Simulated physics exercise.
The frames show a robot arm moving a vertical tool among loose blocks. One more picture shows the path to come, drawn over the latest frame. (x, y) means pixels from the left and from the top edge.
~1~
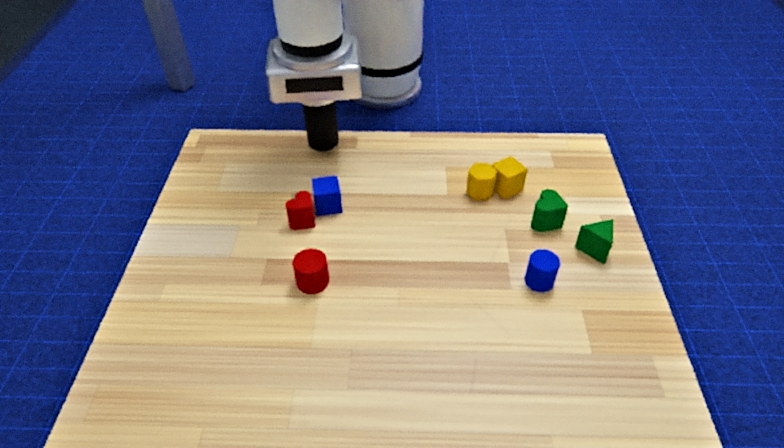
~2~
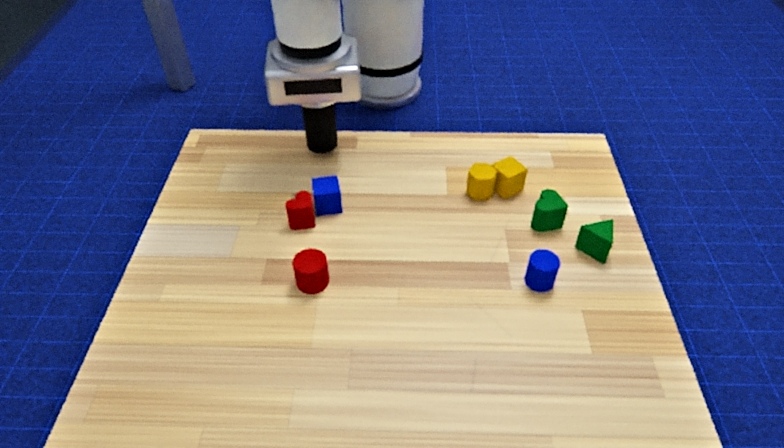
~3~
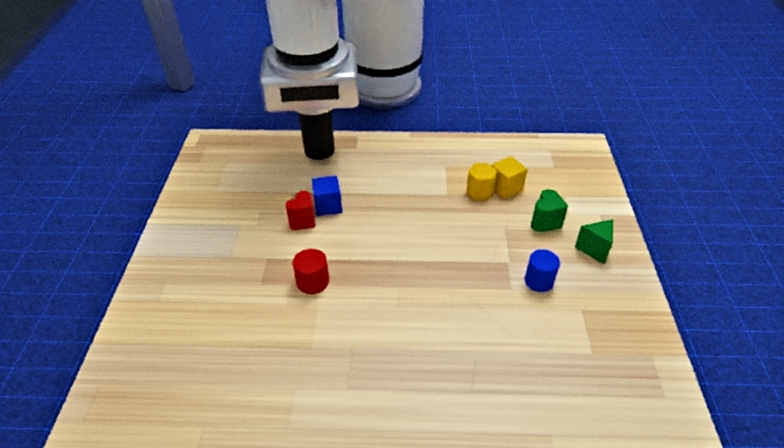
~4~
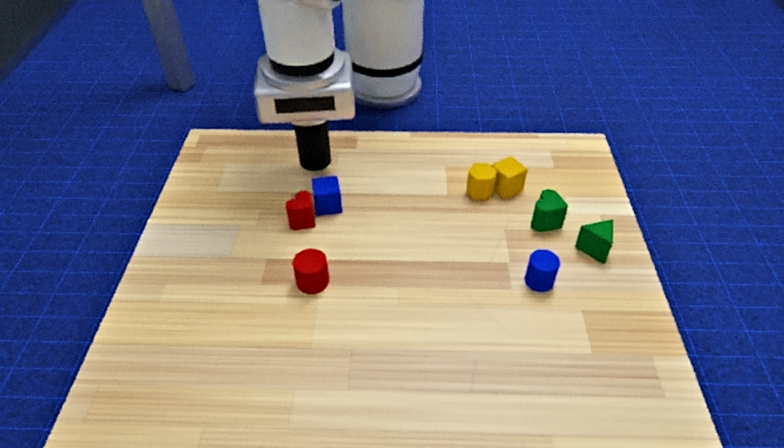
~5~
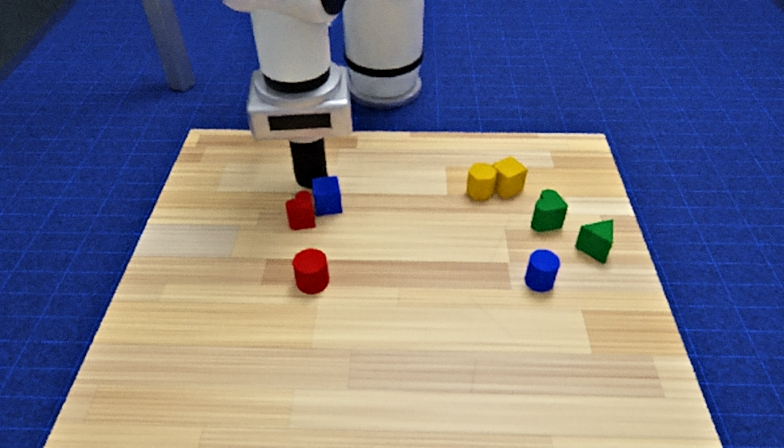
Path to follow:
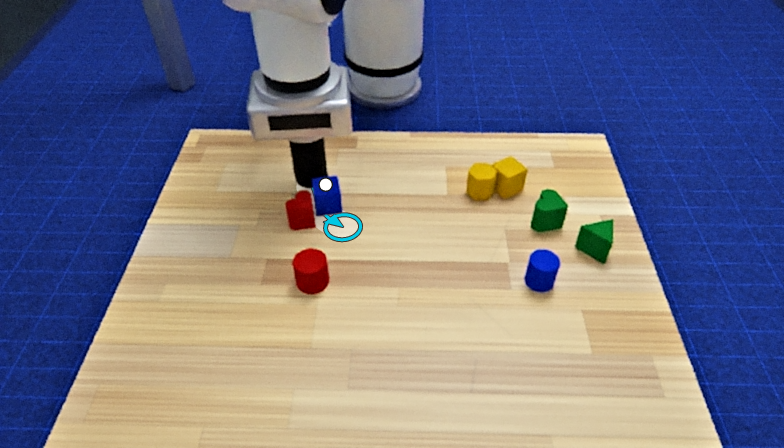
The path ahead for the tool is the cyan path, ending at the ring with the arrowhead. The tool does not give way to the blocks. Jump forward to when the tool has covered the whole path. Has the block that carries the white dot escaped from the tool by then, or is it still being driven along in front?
It sits in front of the tool.
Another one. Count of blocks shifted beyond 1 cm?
It should be two, as far as I can tell.
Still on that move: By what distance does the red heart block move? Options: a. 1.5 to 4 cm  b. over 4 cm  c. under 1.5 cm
Answer: A.
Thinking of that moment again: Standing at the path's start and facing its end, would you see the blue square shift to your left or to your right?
My answer: Left.
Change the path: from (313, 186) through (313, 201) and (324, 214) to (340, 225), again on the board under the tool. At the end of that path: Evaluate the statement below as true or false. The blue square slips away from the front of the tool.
This is false.
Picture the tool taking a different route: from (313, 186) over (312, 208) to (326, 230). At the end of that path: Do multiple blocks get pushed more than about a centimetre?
Yes, it checks out.
Path on the board, from (313, 186) by way of (318, 201) and (326, 216) to (343, 227); the dot is on the blue square.
What follows on the original path. Halfway along, tool at (320, 201); red heart block at (298, 208), turned 20° clockwise; blue square at (342, 201), turned 50° anticlockwise.
At the end, tool at (342, 219); red heart block at (298, 212), turned 50° clockwise; red disc in place; blue square at (366, 219), turned 50° anticlockwise.
